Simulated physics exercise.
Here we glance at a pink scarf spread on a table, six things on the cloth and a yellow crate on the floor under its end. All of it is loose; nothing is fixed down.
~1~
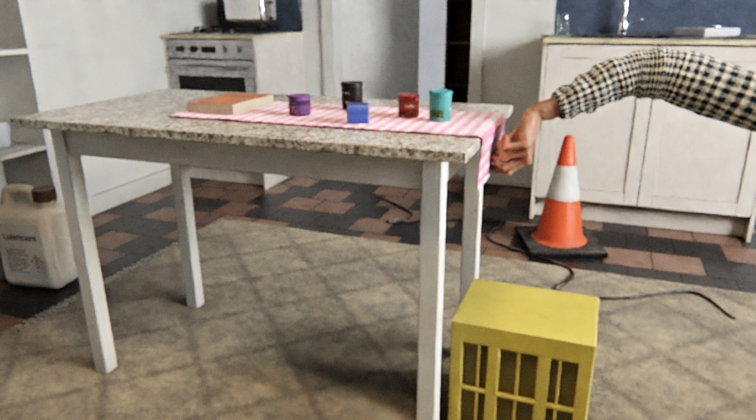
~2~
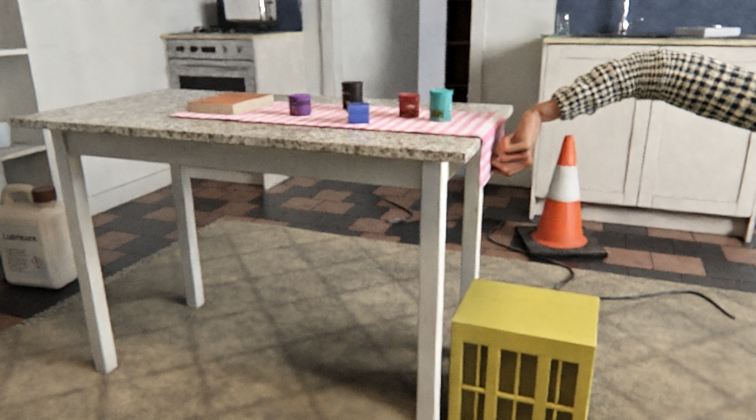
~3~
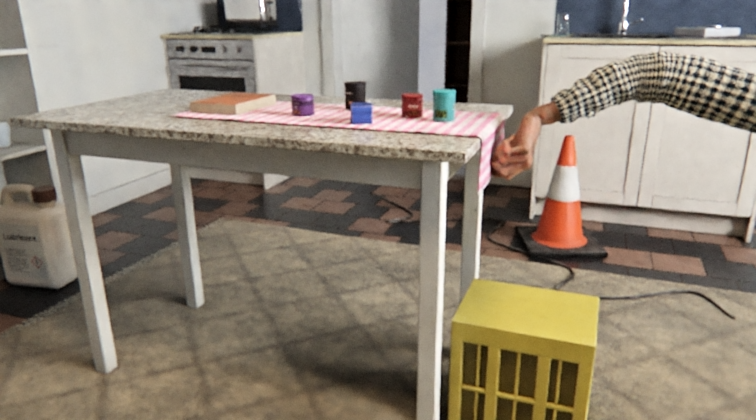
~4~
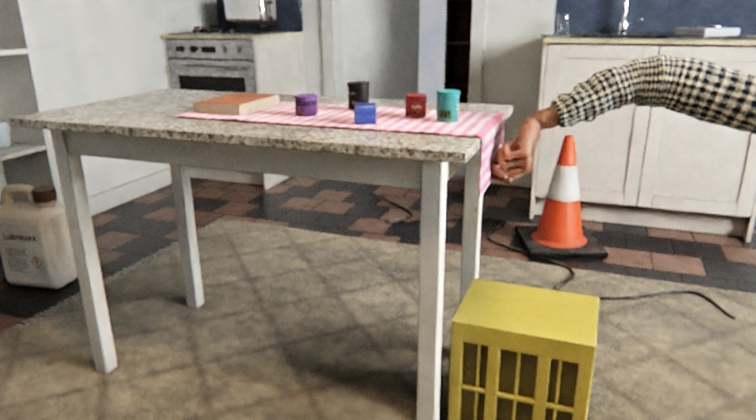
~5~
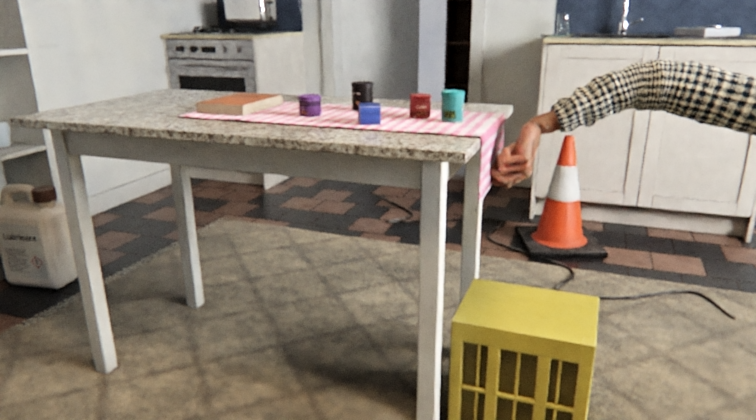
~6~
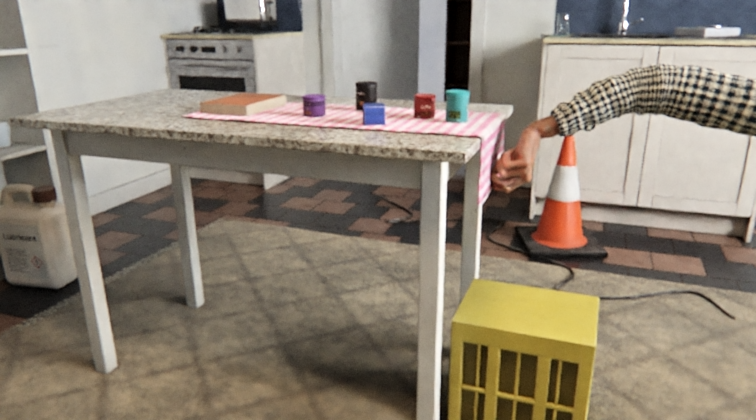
In a kitchen, a hand at the right end of a table slowly draws a pink striped cloth to the right, and the small colored containers, blue block and book on it shift slightly along with it above a yellow crate.
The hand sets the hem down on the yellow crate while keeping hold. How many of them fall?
You will see three of them fall.
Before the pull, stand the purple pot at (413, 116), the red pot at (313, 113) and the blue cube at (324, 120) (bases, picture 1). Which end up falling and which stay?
Here's what happens: The purple pot leaves its perch, the red pot remains aboard, the blue cube remains aboard.
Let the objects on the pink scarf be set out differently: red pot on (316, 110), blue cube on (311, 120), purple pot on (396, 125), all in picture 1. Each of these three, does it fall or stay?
For the red pot it's staying, for the blue cube it's staying, for the purple pot it's falling.
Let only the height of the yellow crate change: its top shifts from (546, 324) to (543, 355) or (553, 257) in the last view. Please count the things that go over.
You'd get 4 and then 1.
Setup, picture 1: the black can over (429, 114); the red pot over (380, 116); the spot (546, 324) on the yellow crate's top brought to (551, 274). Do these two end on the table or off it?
Black can: Off. Red pot: Still up.
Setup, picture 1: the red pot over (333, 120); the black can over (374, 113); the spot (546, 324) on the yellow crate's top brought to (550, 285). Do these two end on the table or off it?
Result: Red pot still there, black can still there.
Early on, hem near (490, 259); turquoise can gone.
Midway, hem on the crate; turquoise can, red pot and blue cube gone.
Finally, hem on the crate; turquoise can, red pot and blue cube gone. The count of fallen things is three.
